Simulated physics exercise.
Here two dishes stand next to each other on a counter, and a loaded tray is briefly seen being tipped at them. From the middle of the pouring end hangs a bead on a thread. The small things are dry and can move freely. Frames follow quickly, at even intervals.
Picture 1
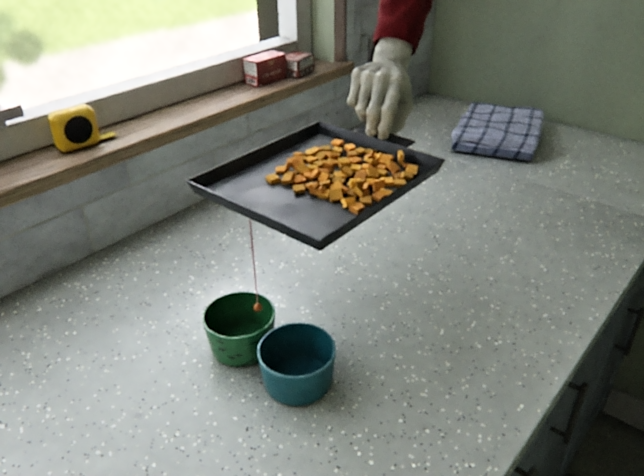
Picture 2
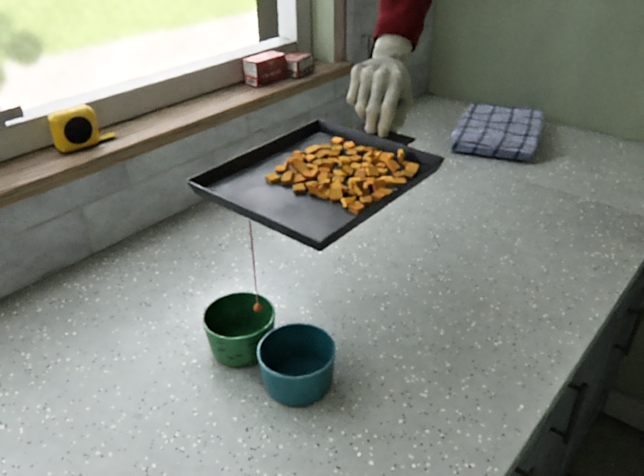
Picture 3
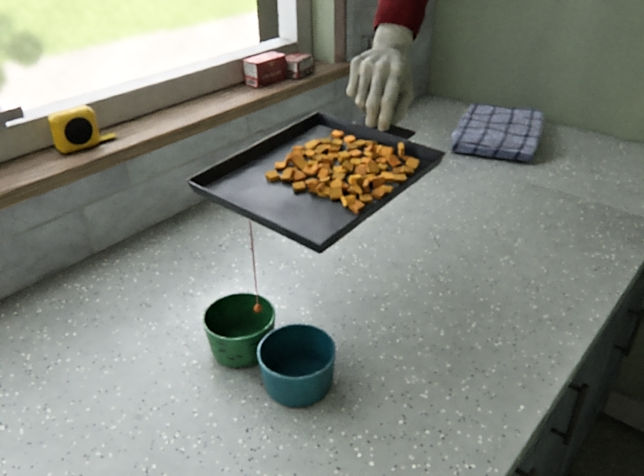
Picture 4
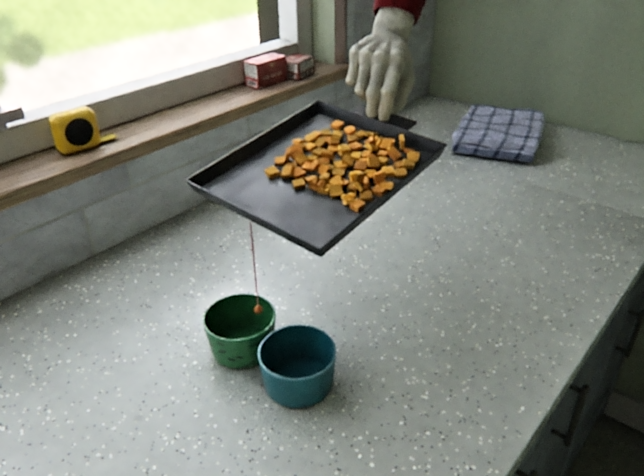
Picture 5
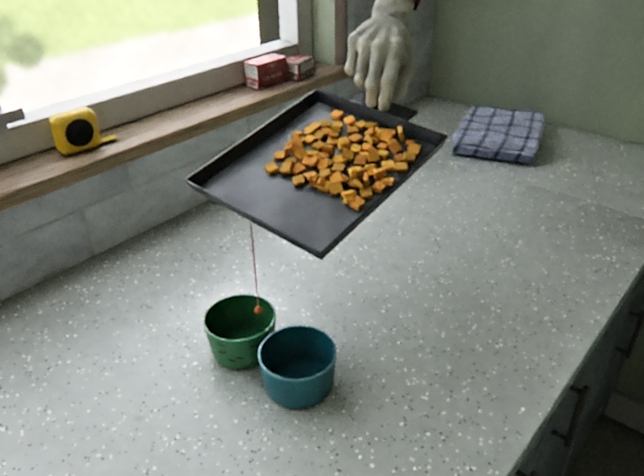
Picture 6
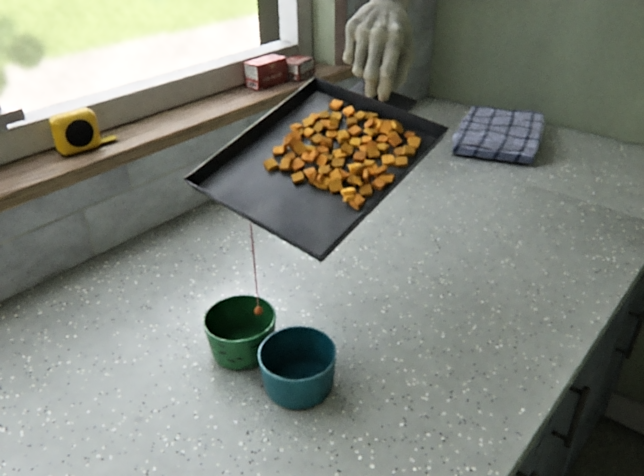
Dark tray of orange-brown cereal squares tilting gradually toward green and blue bowls on a speckled counter as a pale hand raises its far end.
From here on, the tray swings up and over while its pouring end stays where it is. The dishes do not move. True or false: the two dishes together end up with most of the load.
True.
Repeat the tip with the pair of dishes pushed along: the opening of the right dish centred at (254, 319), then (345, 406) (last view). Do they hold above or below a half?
For the two tries in order: Not as much as half, exceeding half.
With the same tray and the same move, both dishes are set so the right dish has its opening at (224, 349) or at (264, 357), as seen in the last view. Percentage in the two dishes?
You'd end up with around 10 per cent and then around 40 per cent.
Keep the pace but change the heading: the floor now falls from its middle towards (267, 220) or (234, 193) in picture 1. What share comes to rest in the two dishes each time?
The first try gives close to 50 per cent, the second close to 10 per cent.
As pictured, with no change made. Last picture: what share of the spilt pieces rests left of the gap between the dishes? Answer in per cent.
About 40 percent of the spill.
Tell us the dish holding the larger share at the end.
That's the right side.
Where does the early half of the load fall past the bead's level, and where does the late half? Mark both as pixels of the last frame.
(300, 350), then (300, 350).
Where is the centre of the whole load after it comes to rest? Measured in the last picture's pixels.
Around (300, 386), give or take.
Soon after the last picture, tray tipped steeply; most on the tray; a stray few in the right dish; about a quarter in the air.
A little later, tray tipped past a quarter turn; a stray few on the tray; about half in the right dish; a stray few in the left dish; about a quarter outside both; about a quarter in the air.
Later still, tray tipped past a quarter turn; about two thirds in the right dish; a stray few in the left dish; about a third outside both.
At rest, tray tipped past a quarter turn; about two thirds in the right dish; a stray few in the left dish; about a third outside both.
